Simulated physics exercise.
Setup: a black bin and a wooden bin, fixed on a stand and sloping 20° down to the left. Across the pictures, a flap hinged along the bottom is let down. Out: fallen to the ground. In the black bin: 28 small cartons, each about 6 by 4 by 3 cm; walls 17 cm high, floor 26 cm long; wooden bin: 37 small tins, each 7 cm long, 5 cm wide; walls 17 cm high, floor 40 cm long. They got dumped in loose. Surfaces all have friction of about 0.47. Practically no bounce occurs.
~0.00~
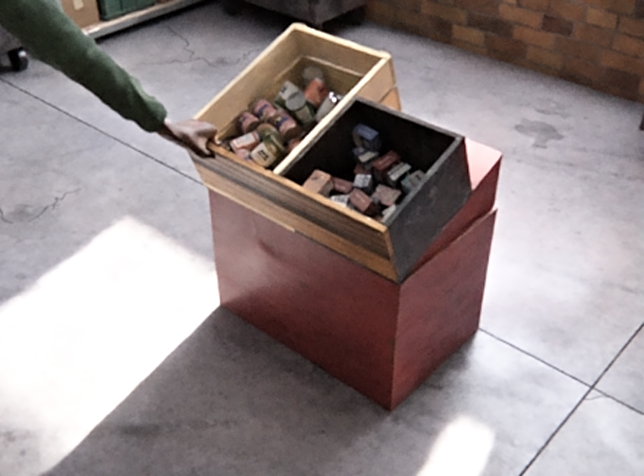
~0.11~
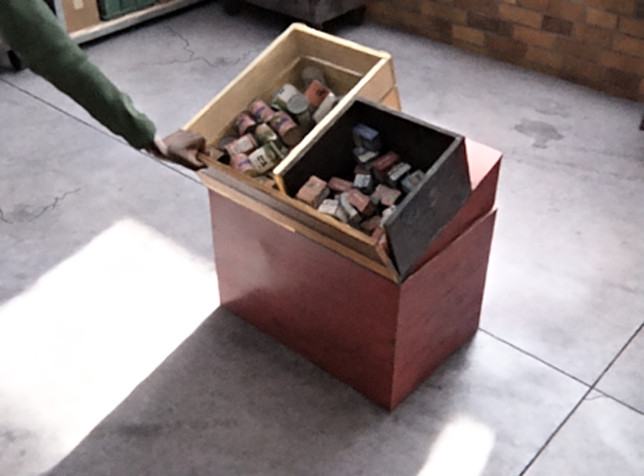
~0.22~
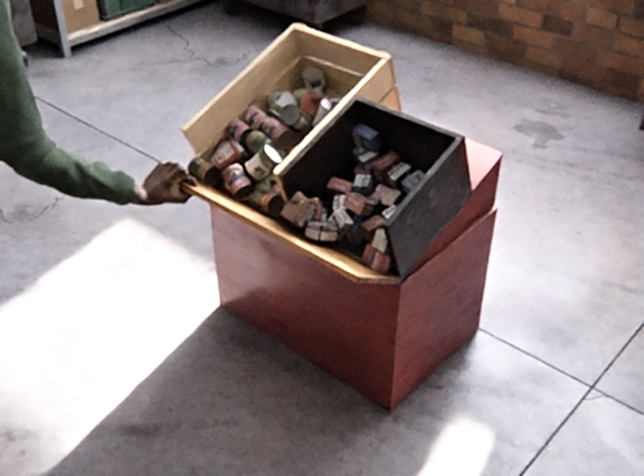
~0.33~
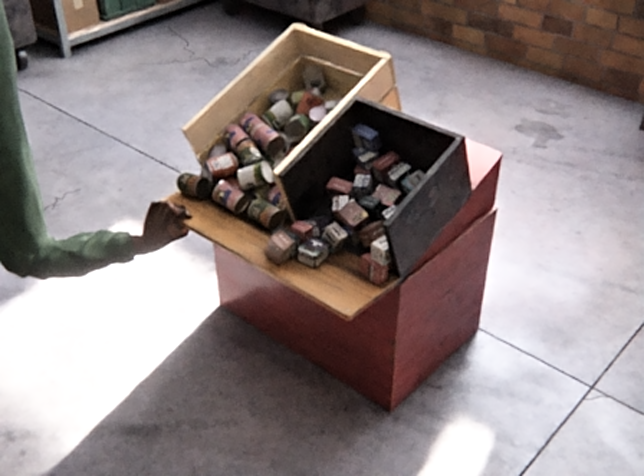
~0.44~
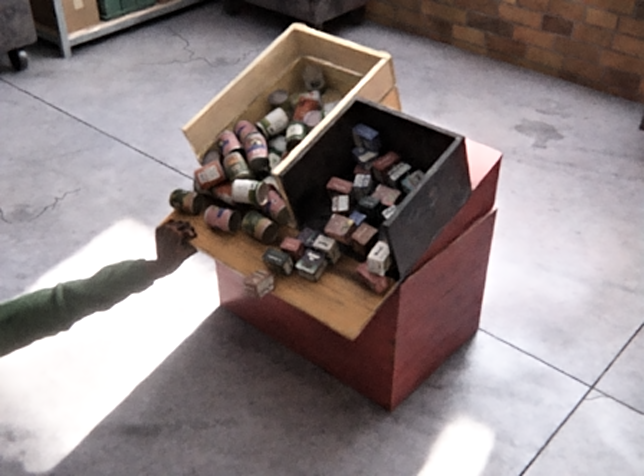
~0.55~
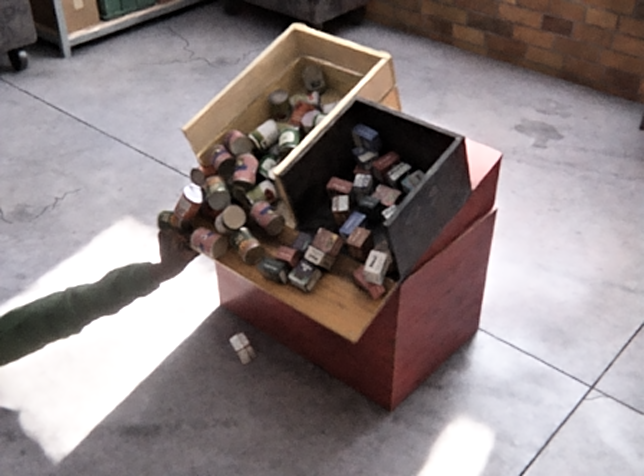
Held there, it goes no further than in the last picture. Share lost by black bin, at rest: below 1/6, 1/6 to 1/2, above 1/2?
Looks like somewhere from a sixth up to half ends up outside.
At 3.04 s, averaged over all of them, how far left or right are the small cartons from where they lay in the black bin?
About 10 cm left.
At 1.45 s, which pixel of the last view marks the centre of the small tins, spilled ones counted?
I'd put it close to (196, 362).
After 0.95 s, black bin 25 in, 3 out and wooden bin 27 in, 10 out.
After 1.45 s, black bin 19 in, 9 out and wooden bin 18 in, 19 out.
After 2.14 s, black bin 18 in, 10 out and wooden bin 11 in, 26 out.
Final count (at 3.04 s), black bin 17 in, 11 out and wooden bin 10 in, 27 out. Asked share, 11 of 28, 39 per cent.
